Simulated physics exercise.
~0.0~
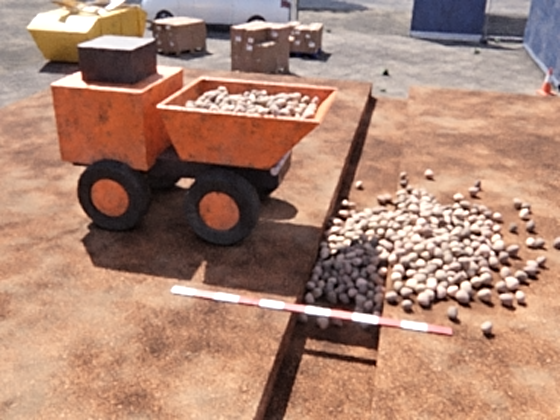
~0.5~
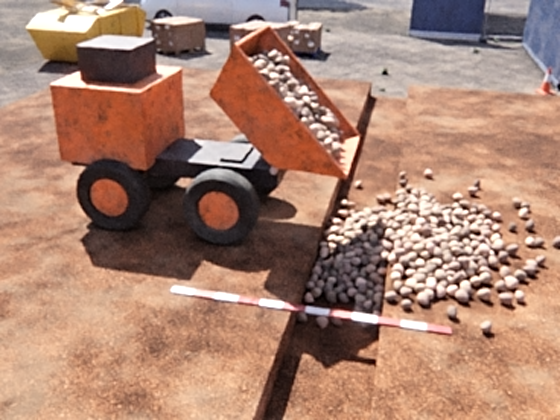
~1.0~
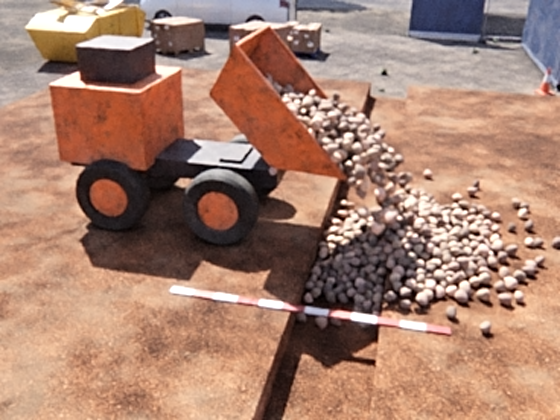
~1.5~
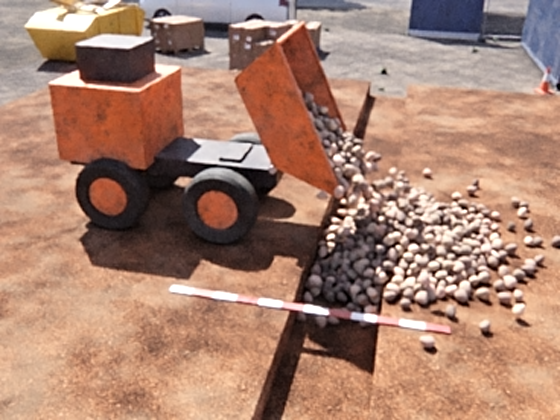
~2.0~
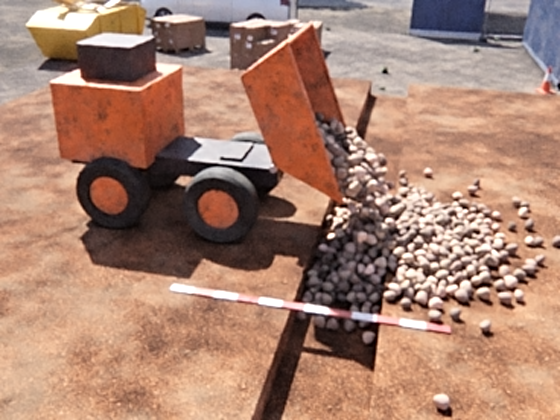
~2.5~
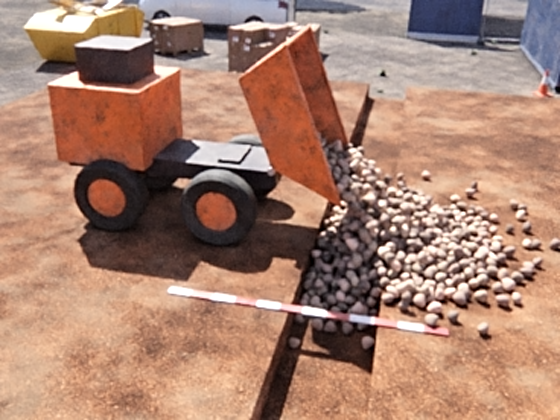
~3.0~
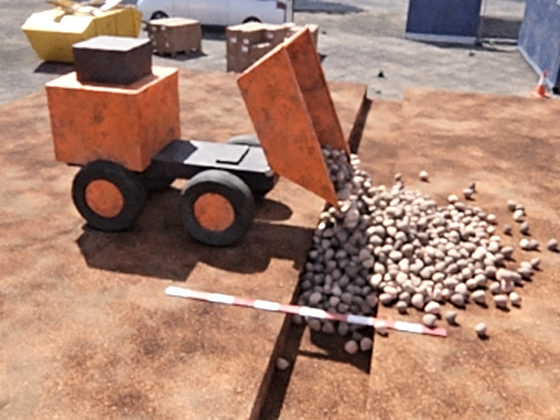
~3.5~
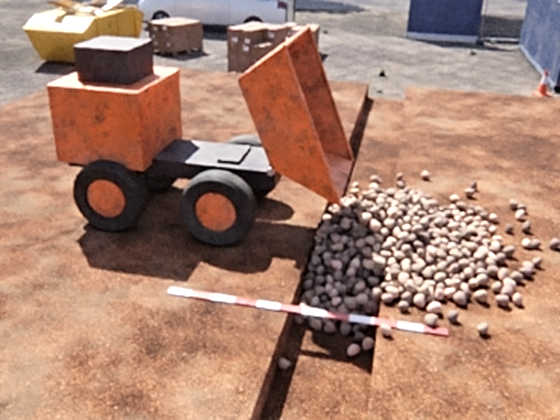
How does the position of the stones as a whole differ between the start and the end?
At the start, the stones are split between the skip and a loose pile on the ground. At the end, they all lie in and beyond the trench, so as a whole they are lower and farther to the right.
